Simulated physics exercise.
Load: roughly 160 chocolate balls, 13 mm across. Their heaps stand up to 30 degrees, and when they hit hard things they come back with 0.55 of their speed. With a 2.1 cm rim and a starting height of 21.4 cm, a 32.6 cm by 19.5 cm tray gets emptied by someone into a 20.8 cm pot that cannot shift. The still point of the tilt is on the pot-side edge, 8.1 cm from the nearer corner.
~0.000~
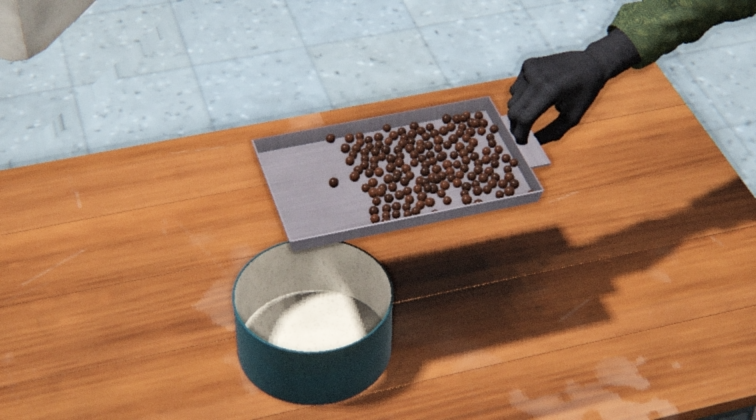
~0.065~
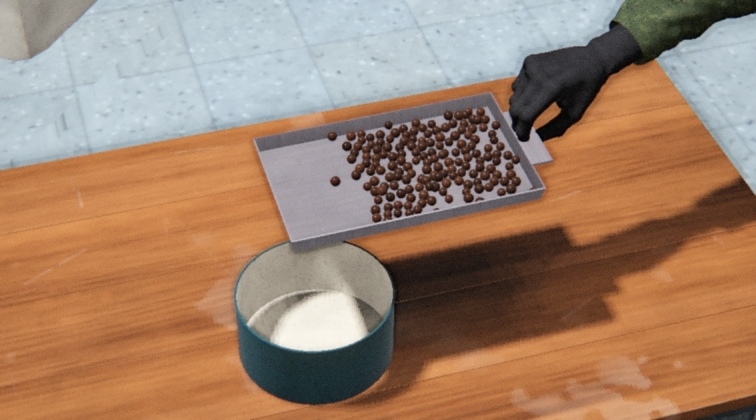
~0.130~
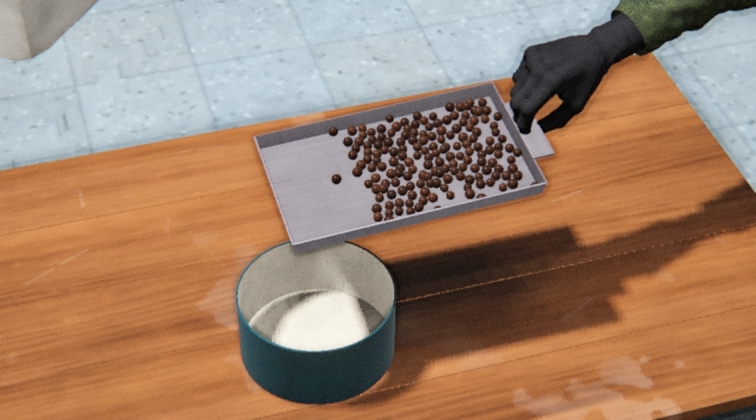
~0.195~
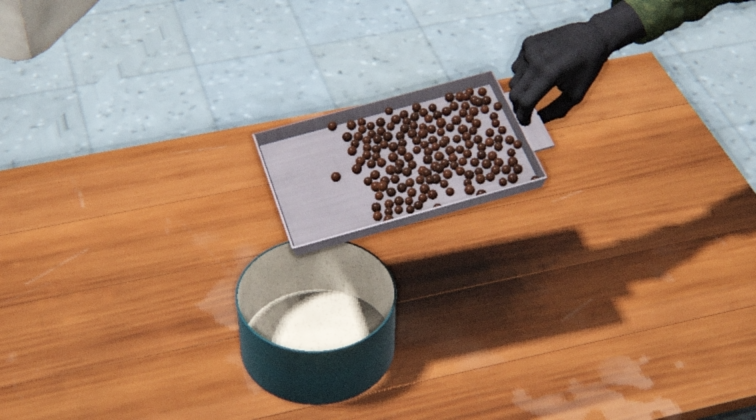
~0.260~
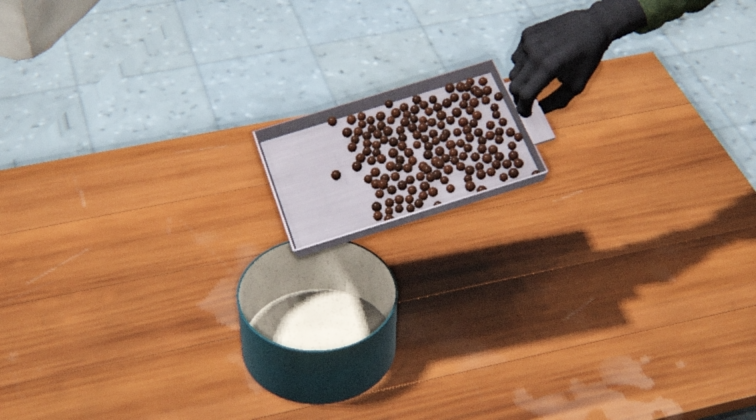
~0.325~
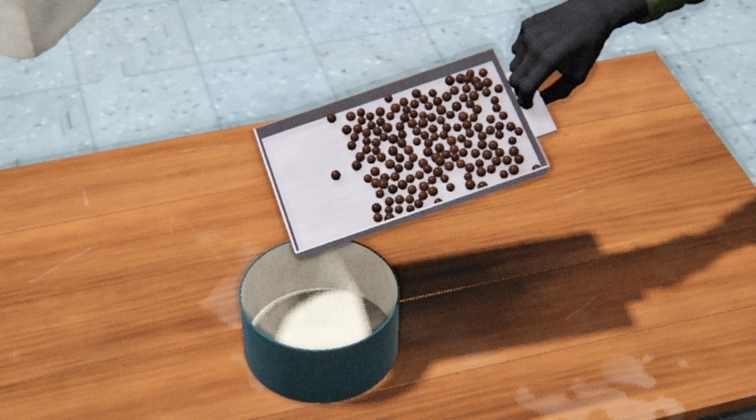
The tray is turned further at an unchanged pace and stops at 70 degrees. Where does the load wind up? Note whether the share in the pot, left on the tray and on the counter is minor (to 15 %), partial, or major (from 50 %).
Noted: Pot major; left on the tray partial; counter minor.
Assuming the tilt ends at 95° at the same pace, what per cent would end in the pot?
Estimated share: About 100 %.
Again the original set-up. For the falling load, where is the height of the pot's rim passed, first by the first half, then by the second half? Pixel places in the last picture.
At roughly (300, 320) first, later on at (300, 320).
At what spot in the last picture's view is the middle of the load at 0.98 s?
Approximately (349, 199) in the last view.
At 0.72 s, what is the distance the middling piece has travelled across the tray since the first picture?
I'd say close to 11 centimetres.
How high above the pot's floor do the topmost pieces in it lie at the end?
Measured height: Approx. 2.5 cm.
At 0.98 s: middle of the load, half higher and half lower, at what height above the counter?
Some 26 cm above the counter.
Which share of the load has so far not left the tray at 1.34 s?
About 85 per cent.
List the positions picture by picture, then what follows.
Tray tilt 0 degrees, front corners at (293, 238) and (539, 189); middle of the pieces at (426, 165); pot at (313, 293), in the first frame.
Tray tilt 1 degrees, front corners at (294, 239) and (541, 186); middle of the pieces at (427, 163), in the second frame.
Tray tilt 5 degrees, front corners at (295, 241) and (542, 181), lowest corner left front; middle of the pieces at (429, 158), in the third frame.
Tray tilt 9 degrees, front corners at (295, 244) and (542, 176), lowest corner left front; middle of the pieces at (428, 152), in the fourth frame.
Tray tilt 13 degrees, front corners at (296, 247) and (543, 170), lowest corner left front; middle of the pieces at (429, 147), in the fifth frame.
Tray tilt 17 degrees, front corners at (298, 249) and (545, 164), lowest corner left front; middle of the pieces at (429, 143); pot at (319, 291). The tray's pace is about 65 degrees a second, in the sixth frame.
After 0.72 s, tilt 43 degrees; the tray holds 100 %, the pot 0 %.
After 0.98 s, tilt 60 degrees; the tray holds 100 %, the pot 0 %.
Then, at 1.34 s, tilt 70 degrees; the tray holds 85 %, the pot 5 %.
In the end, at 3.3 s, pot 70 %, tray 30 %, counter 0 %.
